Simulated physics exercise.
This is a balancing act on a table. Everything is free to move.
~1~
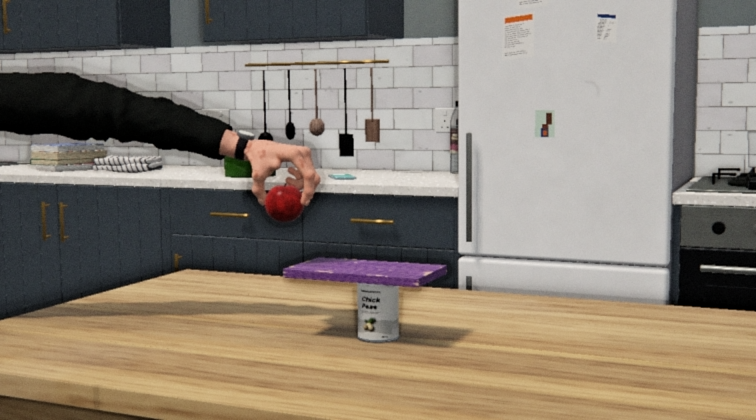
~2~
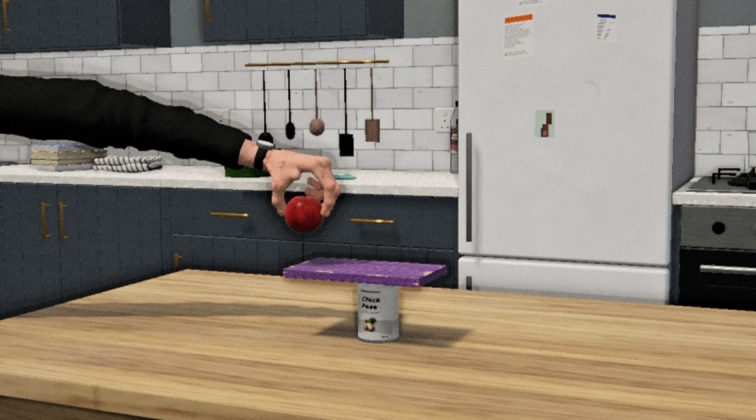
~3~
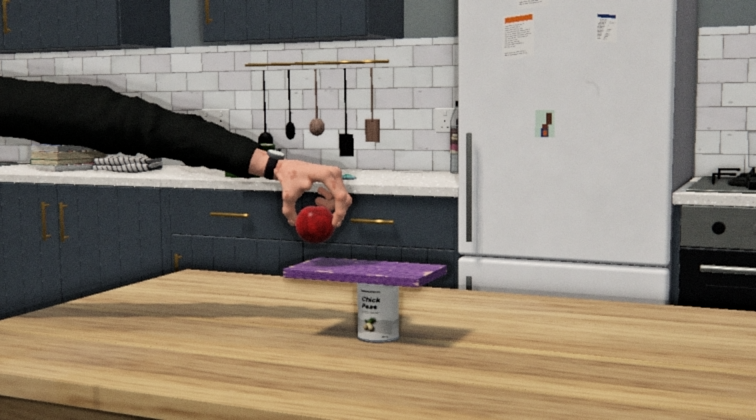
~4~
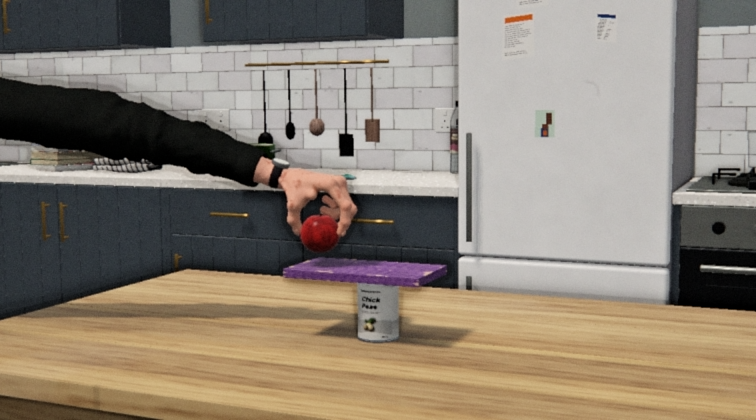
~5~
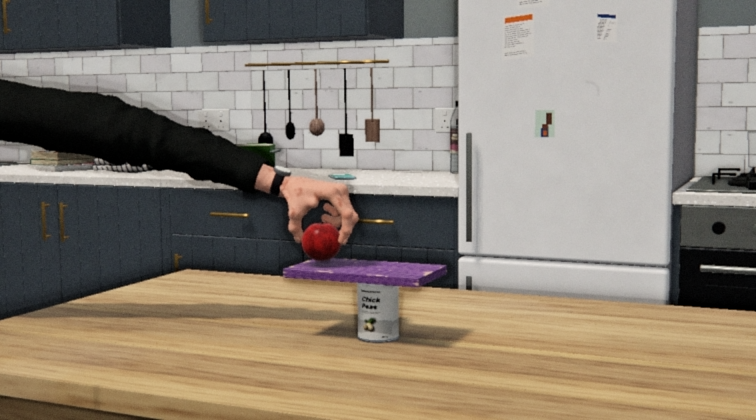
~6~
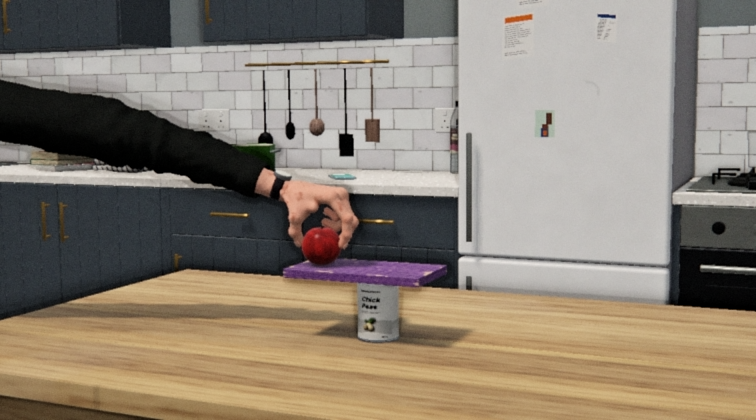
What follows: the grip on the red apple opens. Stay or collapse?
Outcome: The stack gives way.
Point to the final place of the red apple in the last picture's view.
At about (267, 312).
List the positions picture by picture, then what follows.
The first picture shows still above its spot; red apple (285, 203); purple board (365, 272).
The second picture shows still above its spot; red apple (304, 214); purple board (365, 272).
The third picture shows still above its spot; red apple (316, 224); purple board (365, 272).
The fourth picture shows still above its spot; red apple (320, 234); purple board (365, 272).
The fifth picture shows still above its spot; red apple (322, 241); purple board (365, 272).
The sixth picture shows set down, still held; red apple (322, 246); purple board (365, 272).
Then, 0.40 s past the last view, red apple now fallen; purple board rocked 57° from its first pose.
Then, 0.60 s past the last view, purple board rocked 46° from its first pose.
Finally, fallen, purple board and red apple; white tin still in place. Final places as the last picture's camera would see them, red apple near (267, 312). The stack loses its balance.
